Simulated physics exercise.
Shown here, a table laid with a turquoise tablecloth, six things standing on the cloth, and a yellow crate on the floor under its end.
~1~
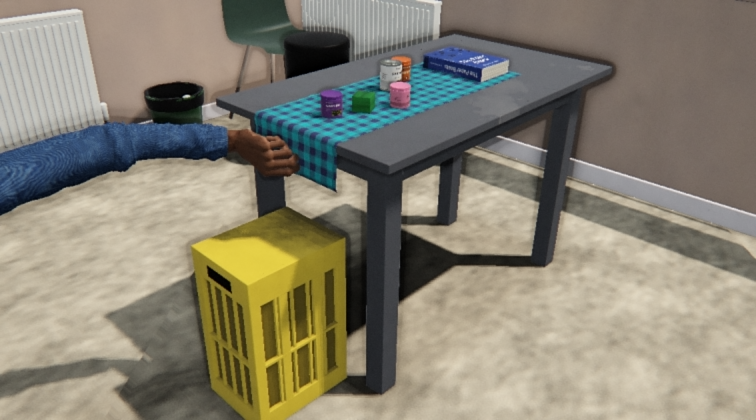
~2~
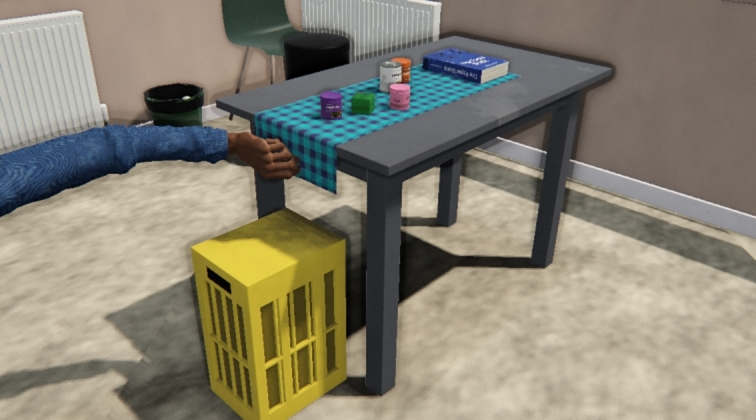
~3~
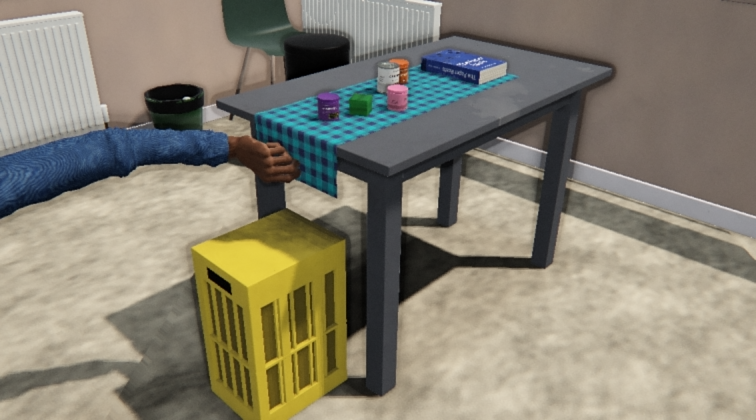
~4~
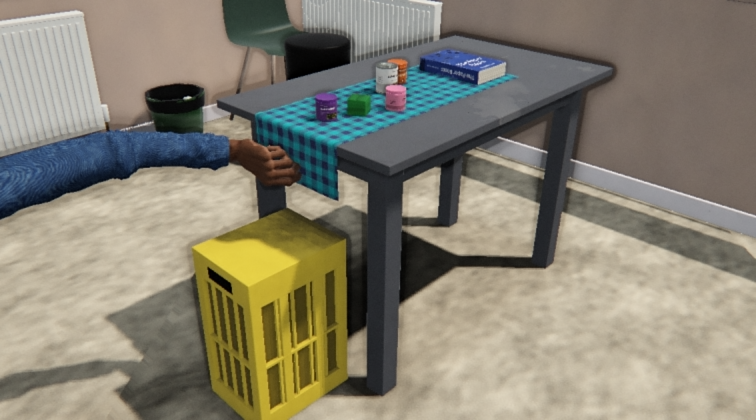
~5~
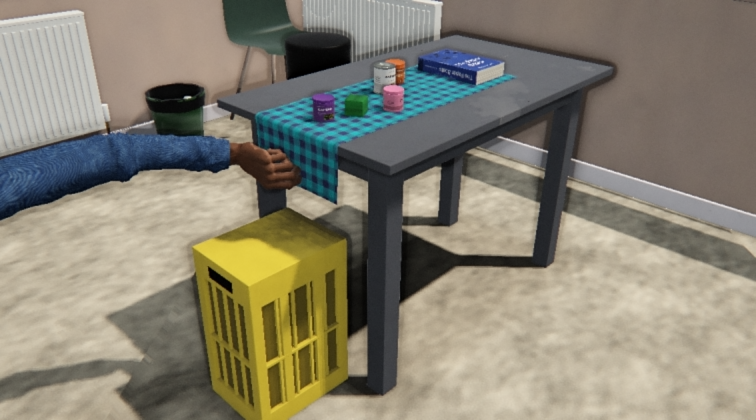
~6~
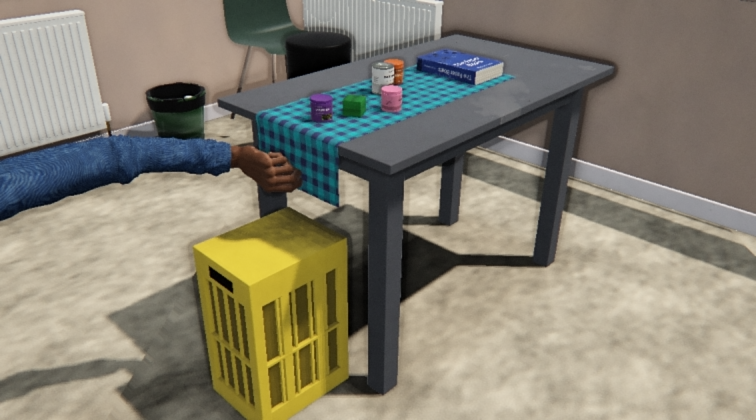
The footage shows a hand at the hanging end of a turquoise checked cloth on a grey table, drawing it slightly downward above a yellow crate, while the small pots, green cube and blue book shift slightly left with it.
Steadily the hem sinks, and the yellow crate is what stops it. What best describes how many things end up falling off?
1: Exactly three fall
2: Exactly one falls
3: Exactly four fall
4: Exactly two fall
2.
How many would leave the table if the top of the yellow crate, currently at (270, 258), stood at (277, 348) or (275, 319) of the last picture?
We'd see 4, then 3.
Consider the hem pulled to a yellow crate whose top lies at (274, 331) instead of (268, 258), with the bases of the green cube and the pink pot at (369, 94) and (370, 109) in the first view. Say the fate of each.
The green cube is lost, the pink pot is lost.
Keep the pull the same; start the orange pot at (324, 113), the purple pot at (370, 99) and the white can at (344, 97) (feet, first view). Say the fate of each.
Fate of the orange pot: It goes; fate of the purple pot: It stays; fate of the white can: It stays.
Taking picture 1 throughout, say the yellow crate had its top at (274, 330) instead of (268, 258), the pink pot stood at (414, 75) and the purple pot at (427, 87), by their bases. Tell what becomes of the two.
Pink pot stays, purple pot stays.
Soon after, hem near (298, 206); all still up.
Then, hem on the crate; purple pot gone.
At rest, hem on the crate; purple pot gone. Over the edge go one.
